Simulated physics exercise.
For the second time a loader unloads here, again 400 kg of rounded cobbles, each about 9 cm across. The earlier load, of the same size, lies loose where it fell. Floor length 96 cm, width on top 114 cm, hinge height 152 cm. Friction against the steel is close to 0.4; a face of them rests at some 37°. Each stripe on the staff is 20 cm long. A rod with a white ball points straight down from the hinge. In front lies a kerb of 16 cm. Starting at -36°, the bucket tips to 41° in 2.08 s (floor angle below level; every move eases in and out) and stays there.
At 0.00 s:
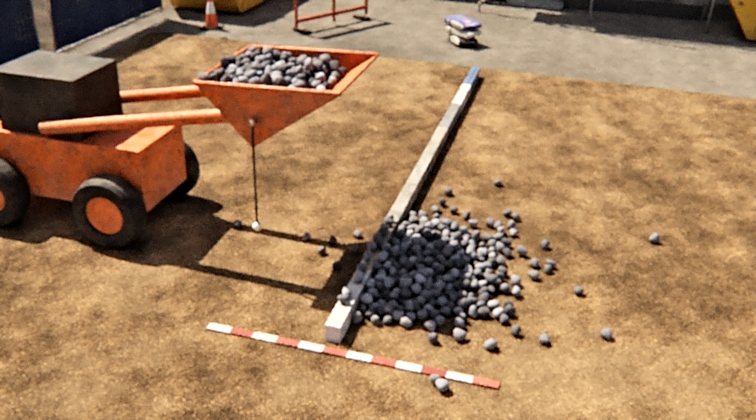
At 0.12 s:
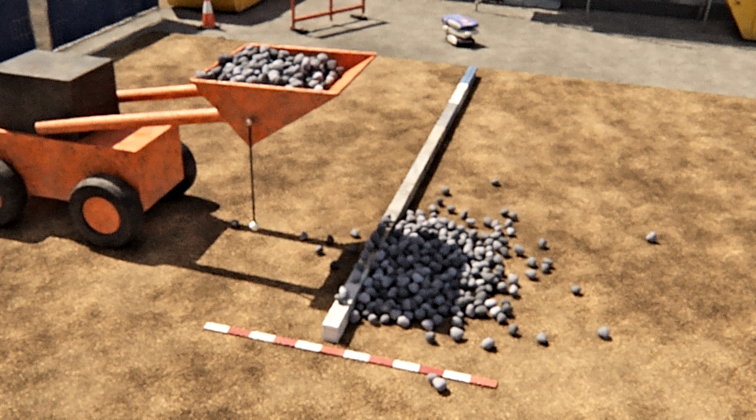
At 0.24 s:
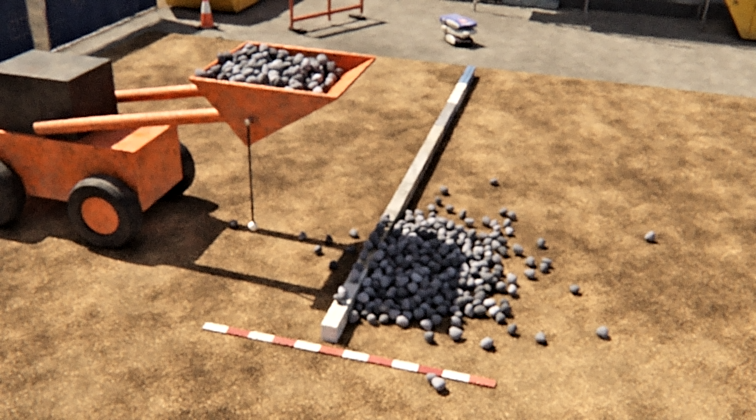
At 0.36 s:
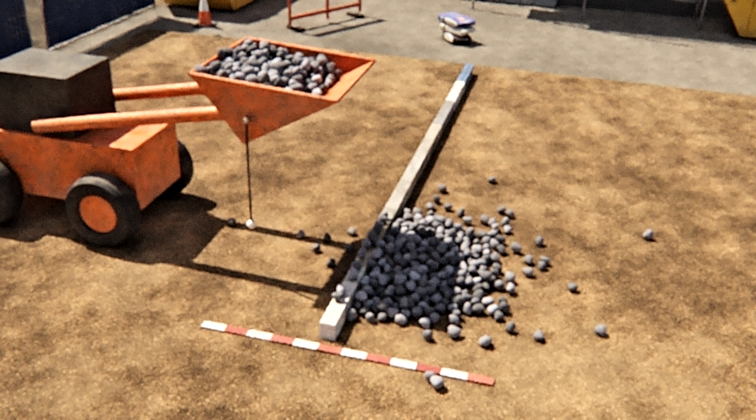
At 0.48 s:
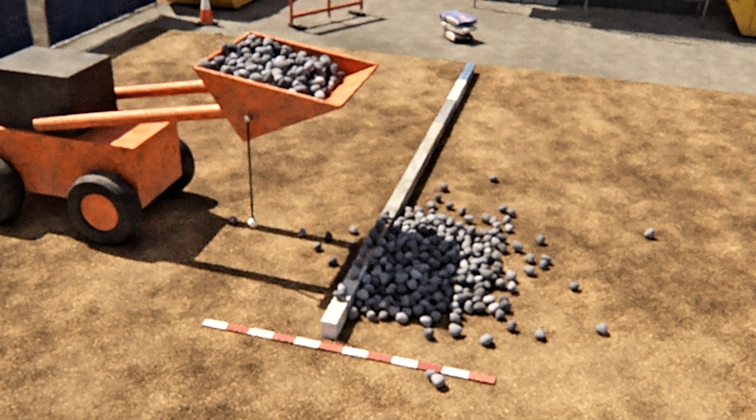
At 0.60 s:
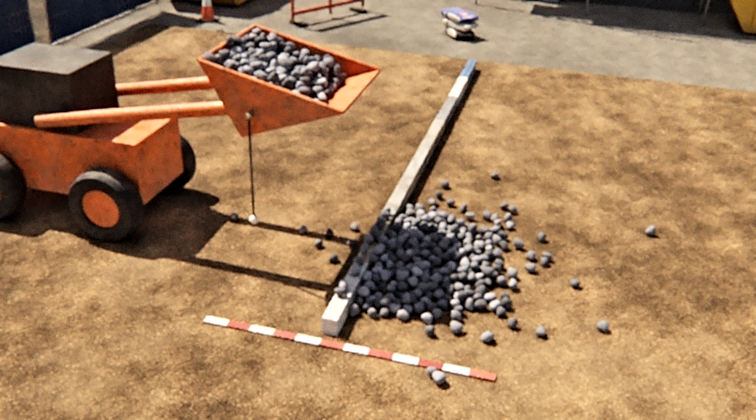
An orange loader's bucket, full of rounded grey stones, slowly tilted forward a little, and the stones inside shifted slightly, while a loose pile of similar stones lay still beside a long kerb.
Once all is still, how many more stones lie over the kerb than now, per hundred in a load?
Close to 48 parts in a hundred.
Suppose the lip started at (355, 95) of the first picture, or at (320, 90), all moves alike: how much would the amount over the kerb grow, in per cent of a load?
First some 75, then 20 per cent.
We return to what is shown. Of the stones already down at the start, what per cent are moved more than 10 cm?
Roughly 5 per cent of them.
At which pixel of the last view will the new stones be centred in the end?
Near (375, 240).
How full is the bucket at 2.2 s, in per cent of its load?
Roughly 15 per cent is still inside.
After 1.6 s the floor is at 29°; in per cent of one load, 91 in the bucket, 14 on this side of the kerb, 95 over the kerb; the foremost stones are at (567, 272).
After 2.2 s the floor is at 41°; in per cent of one load, 15 in the bucket, 63 on this side of the kerb, 121 over the kerb; the foremost stones are at (567, 272).
After 2.5 s the floor is at 41°; in per cent of one load, 0 in the bucket, 61 on this side of the kerb, 139 over the kerb; the foremost stones are at (567, 272).
After 5.3 s the floor is at 41°; in per cent of one load, 0 in the bucket, 57 on this side of the kerb, 143 over the kerb; the foremost stones are at (567, 272). Net gain over the kerb, 48.
